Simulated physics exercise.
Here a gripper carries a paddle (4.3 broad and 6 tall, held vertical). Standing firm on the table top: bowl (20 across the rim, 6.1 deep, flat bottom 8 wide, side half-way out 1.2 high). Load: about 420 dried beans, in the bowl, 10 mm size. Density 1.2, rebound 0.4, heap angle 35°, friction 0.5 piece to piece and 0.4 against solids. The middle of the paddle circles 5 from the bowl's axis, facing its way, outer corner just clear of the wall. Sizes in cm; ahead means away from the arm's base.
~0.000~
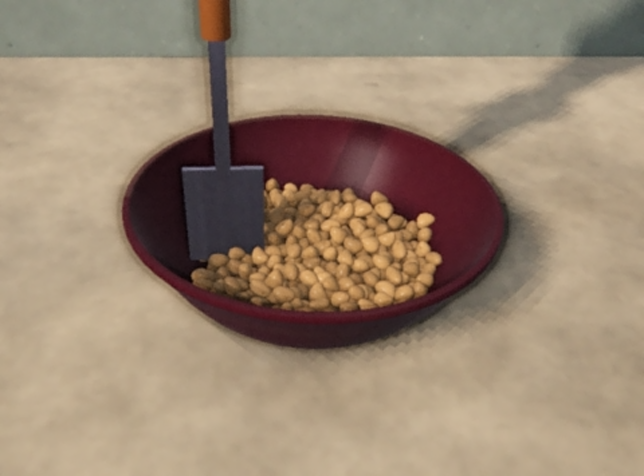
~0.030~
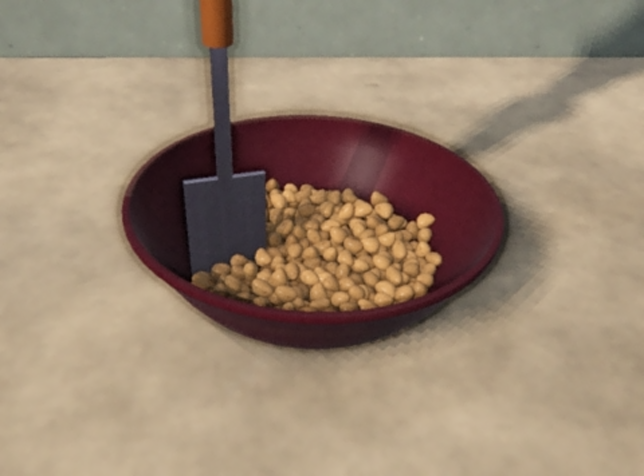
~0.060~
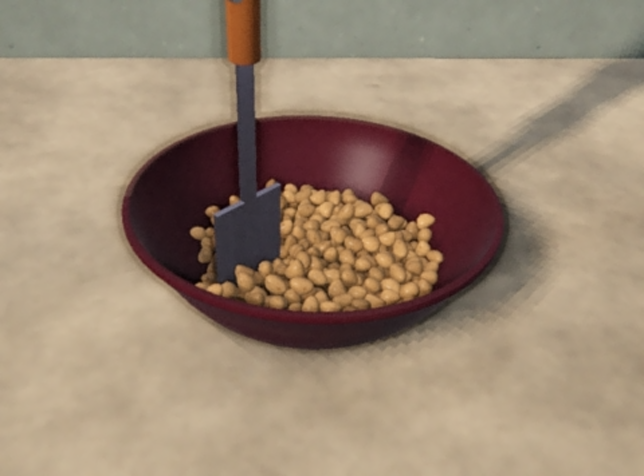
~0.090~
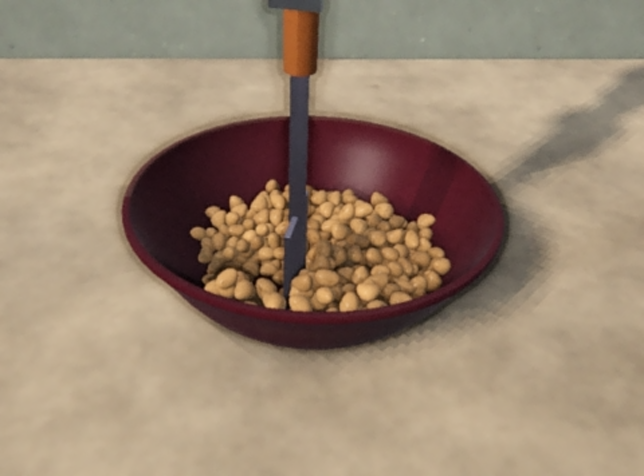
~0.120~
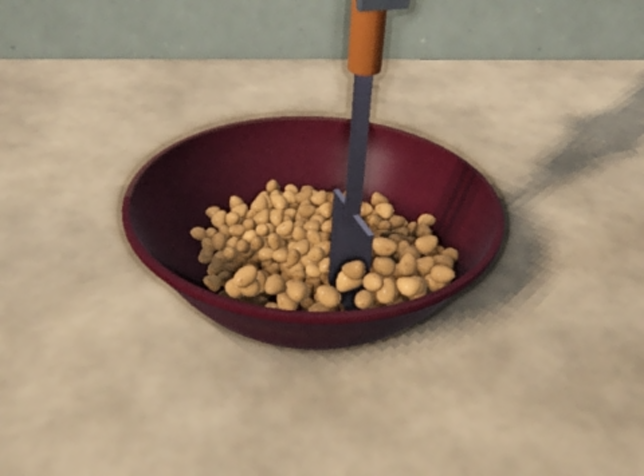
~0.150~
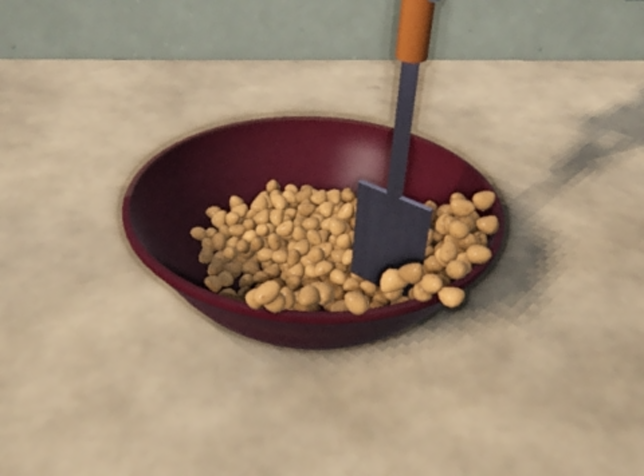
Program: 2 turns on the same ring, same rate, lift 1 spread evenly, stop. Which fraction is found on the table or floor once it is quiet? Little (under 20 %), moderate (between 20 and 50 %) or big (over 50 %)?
Share on the table or floor: Moderate (between 20 and 50 %).
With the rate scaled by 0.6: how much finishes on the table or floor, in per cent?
About 5 per cent.
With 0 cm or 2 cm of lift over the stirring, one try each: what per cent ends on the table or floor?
Some 40 and 25 per cent.
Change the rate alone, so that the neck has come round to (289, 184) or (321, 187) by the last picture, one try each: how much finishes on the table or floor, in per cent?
About 5 and 10 per cent.
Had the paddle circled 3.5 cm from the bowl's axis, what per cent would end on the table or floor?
It would be near 15 per cent.
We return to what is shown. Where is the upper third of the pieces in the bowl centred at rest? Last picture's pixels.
Around (315, 254).
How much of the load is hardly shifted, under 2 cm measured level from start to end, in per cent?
Some 20 per cent.
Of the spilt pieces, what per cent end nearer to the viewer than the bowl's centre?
Roughly 40 per cent.
After 0.37 s, 1° round, highest piece 10 above the table; 323 in the bowl, 57 on the table or floor, 40 in flight or on the tool.
After 0.58 s, 226° round, highest piece 7 above the table; 296 in the bowl, 118 on the table or floor, 6 in flight or on the tool.
After 0.89 s, 0° round, highest piece 4 above the table; 292 in the bowl, 128 on the table or floor.
After 1.59 s, 0° round, highest piece 4 above the table; 292 in the bowl, 128 on the table or floor.
In the end, 292 in the bowl, 128 on the table or floor. That is 30 % on the table or floor.
